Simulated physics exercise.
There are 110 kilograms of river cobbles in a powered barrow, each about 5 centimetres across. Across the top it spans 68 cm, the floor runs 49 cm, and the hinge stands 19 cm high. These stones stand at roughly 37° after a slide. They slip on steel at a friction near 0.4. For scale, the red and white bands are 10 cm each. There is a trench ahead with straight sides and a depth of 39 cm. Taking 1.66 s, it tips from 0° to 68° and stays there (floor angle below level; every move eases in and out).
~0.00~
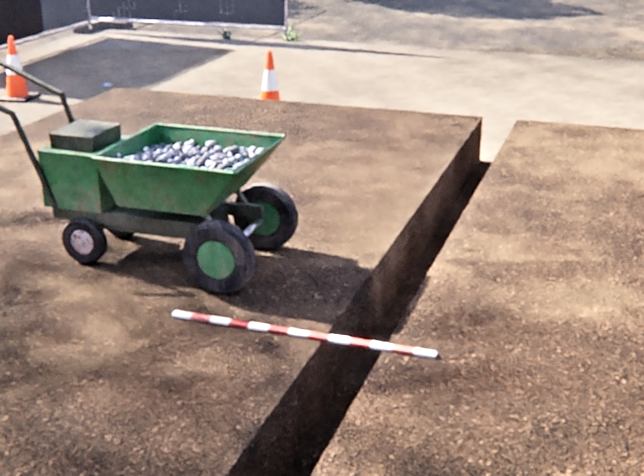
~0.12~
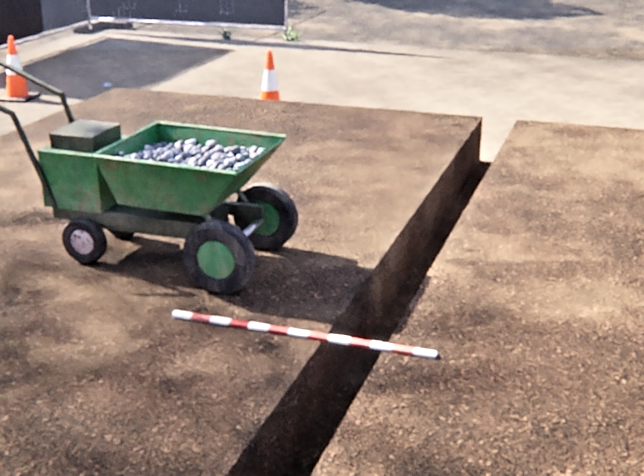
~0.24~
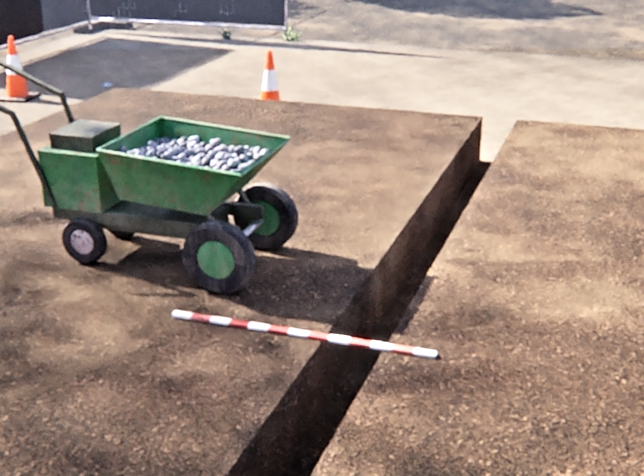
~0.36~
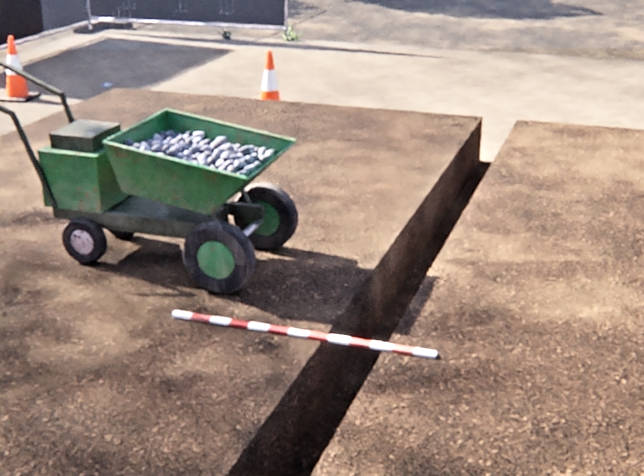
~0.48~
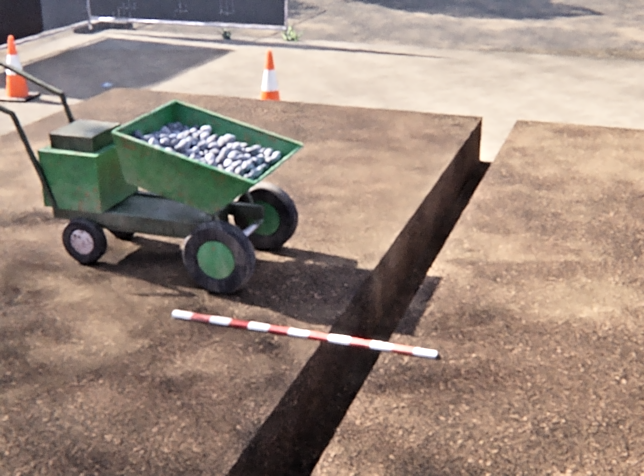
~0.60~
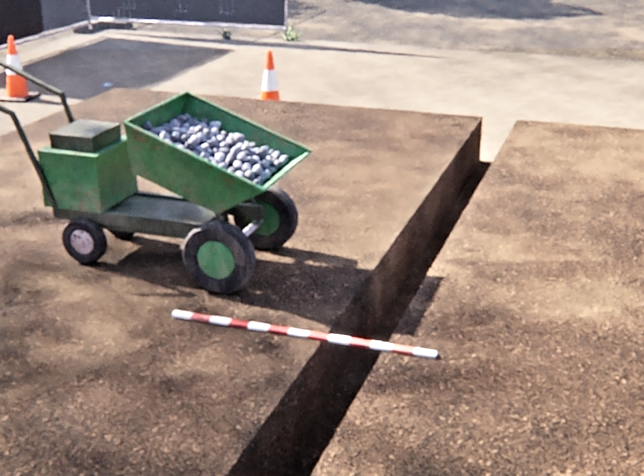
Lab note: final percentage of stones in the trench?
Approx. 82 %.
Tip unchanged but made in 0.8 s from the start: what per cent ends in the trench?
Expected share: Around 85%.
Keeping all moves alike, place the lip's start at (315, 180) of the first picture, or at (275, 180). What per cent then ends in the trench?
I'd expect some 35 per cent, then some 85.
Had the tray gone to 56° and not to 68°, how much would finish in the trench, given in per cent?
In that case some 30 per cent.
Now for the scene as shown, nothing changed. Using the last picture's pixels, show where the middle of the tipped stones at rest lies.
I'd point somewhere around (383, 337).
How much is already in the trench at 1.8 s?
I'd say near 20 per cent at that time.
After 1.2 s the floor is at 57°; 100 % in the tray; the foremost stones are at (320, 214).
After 1.8 s the floor is at 68°; 64 % in the tray, 16 % short of the trench, 20 % in the trench; the foremost stones are at (405, 350).
After 2.1 s the floor is at 68°; 30 % in the tray, 20 % short of the trench, 50 % in the trench; the foremost stones are at (407, 350).
After 4.1 s the floor is at 68°; 0 % in the tray, 18 % short of the trench, 82 % in the trench; the foremost stones are at (404, 360).
